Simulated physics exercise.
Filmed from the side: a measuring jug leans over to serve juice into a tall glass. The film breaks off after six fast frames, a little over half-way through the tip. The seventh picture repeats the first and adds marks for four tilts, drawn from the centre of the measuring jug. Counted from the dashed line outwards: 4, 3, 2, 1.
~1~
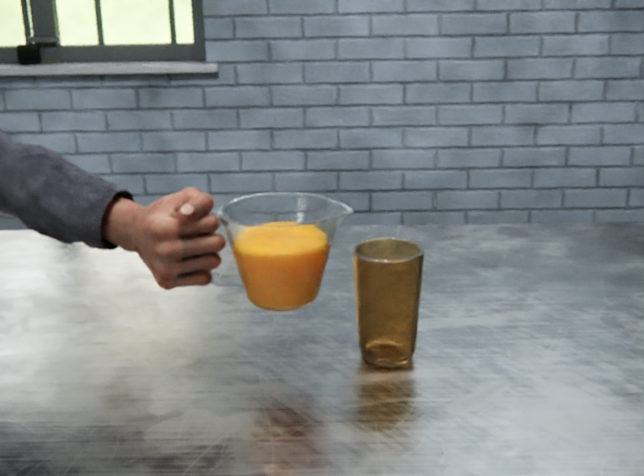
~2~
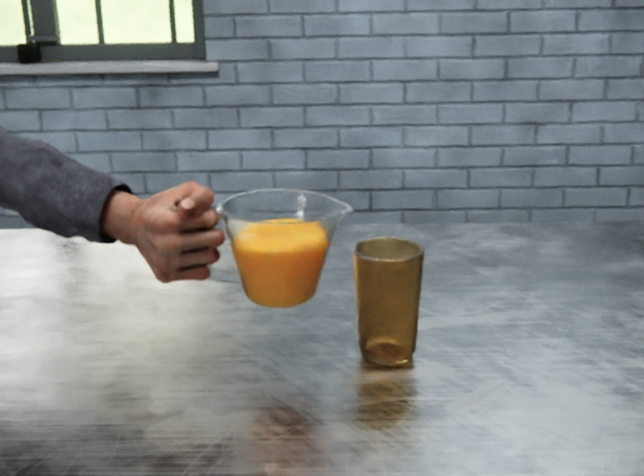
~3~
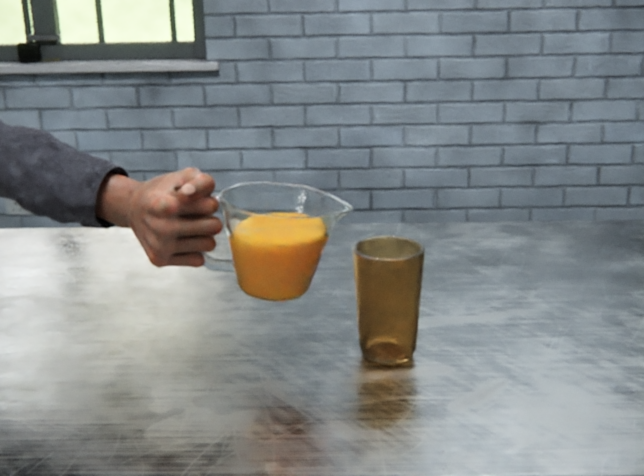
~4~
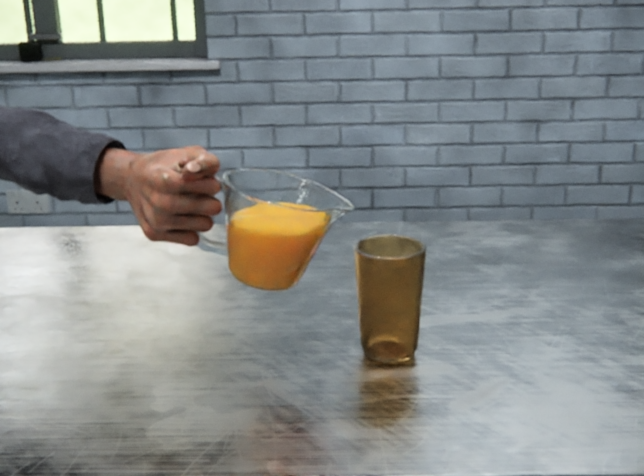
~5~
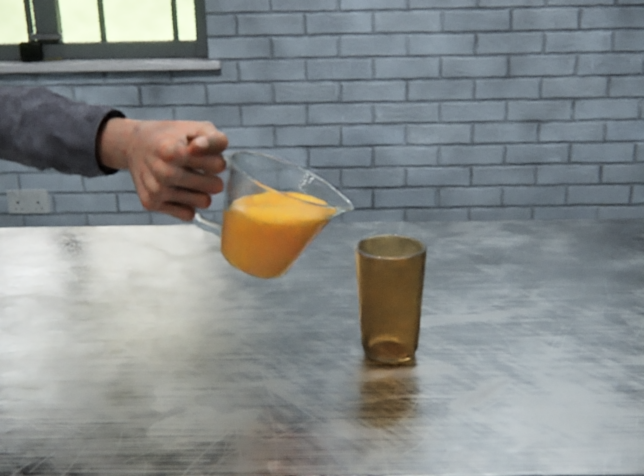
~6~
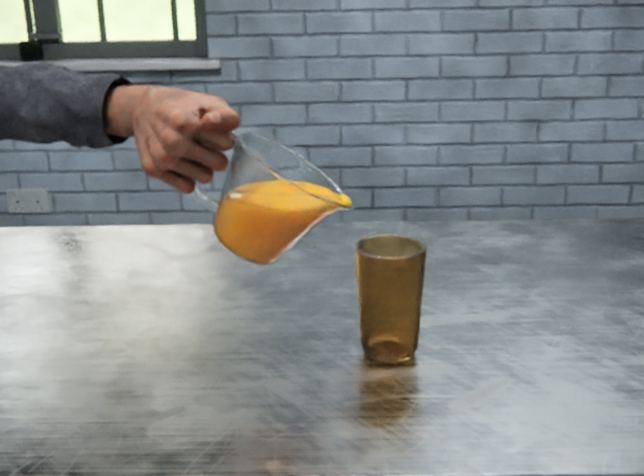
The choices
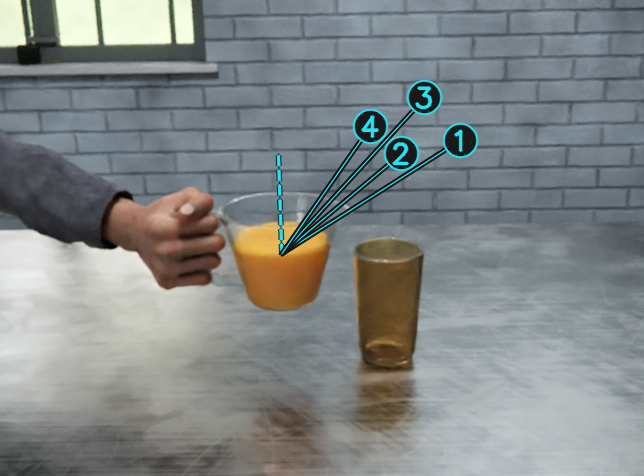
At first, a hand from the left holds a clear measuring jug of orange juice upright beside an empty amber glass on a metallic table. The hand then rises and tilts the jug steadily rightward, and the juice slides up to the spout while the glass stays still and empty.
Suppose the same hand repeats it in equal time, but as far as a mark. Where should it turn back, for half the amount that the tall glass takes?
The best line is 2.
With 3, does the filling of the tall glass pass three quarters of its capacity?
No.
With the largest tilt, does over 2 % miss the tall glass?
No.
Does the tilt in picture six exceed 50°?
No.
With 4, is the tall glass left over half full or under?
Under.
In cyan, 1 at (446, 149); 2 at (388, 164); 3 at (413, 110); 4 at (361, 140).
With 1, the tall glass ends with about 68 % of what it can hold.
With 2, the tall glass ends with about 48 % of what it can hold.
With 3, the tall glass ends with about 29 % of what it can hold.
With 4, the tall glass ends with about 14 % of what it can hold.
